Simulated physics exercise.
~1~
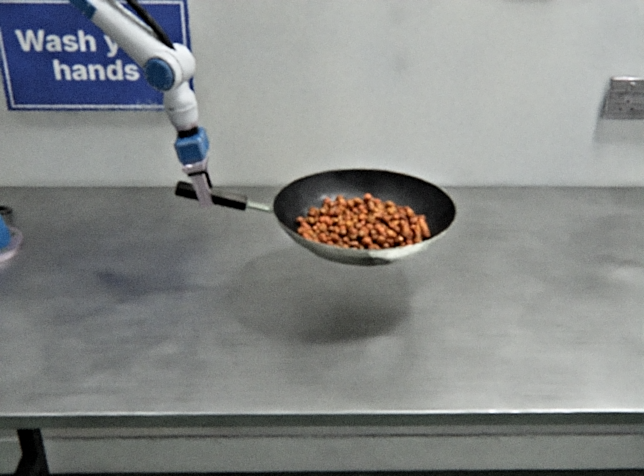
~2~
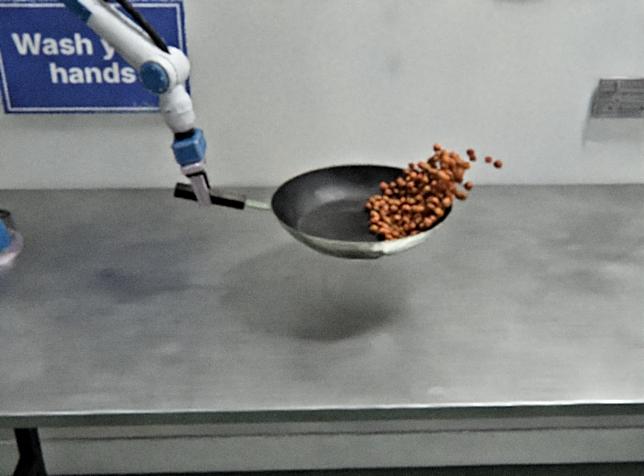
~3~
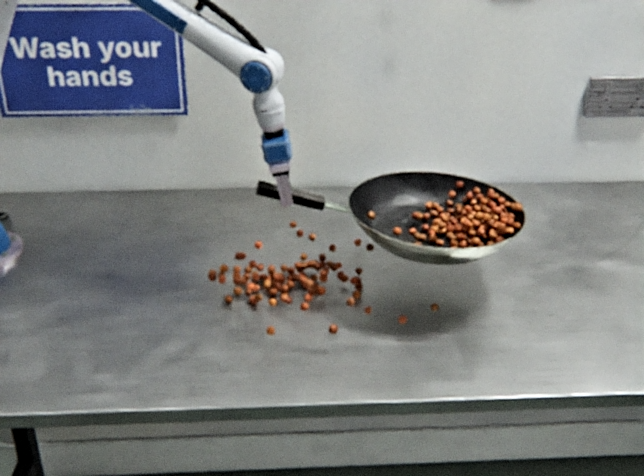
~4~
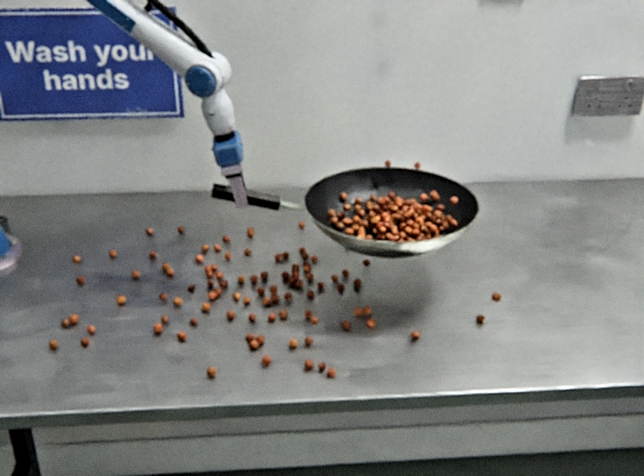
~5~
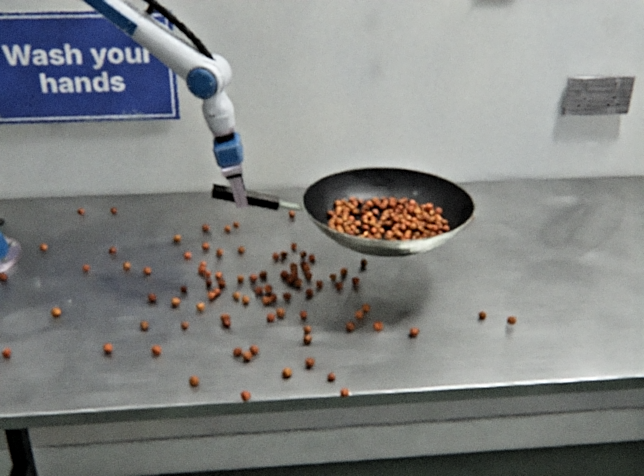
A robot arm jerks a frying pan of hazelnuts, scattering many across the metal table.
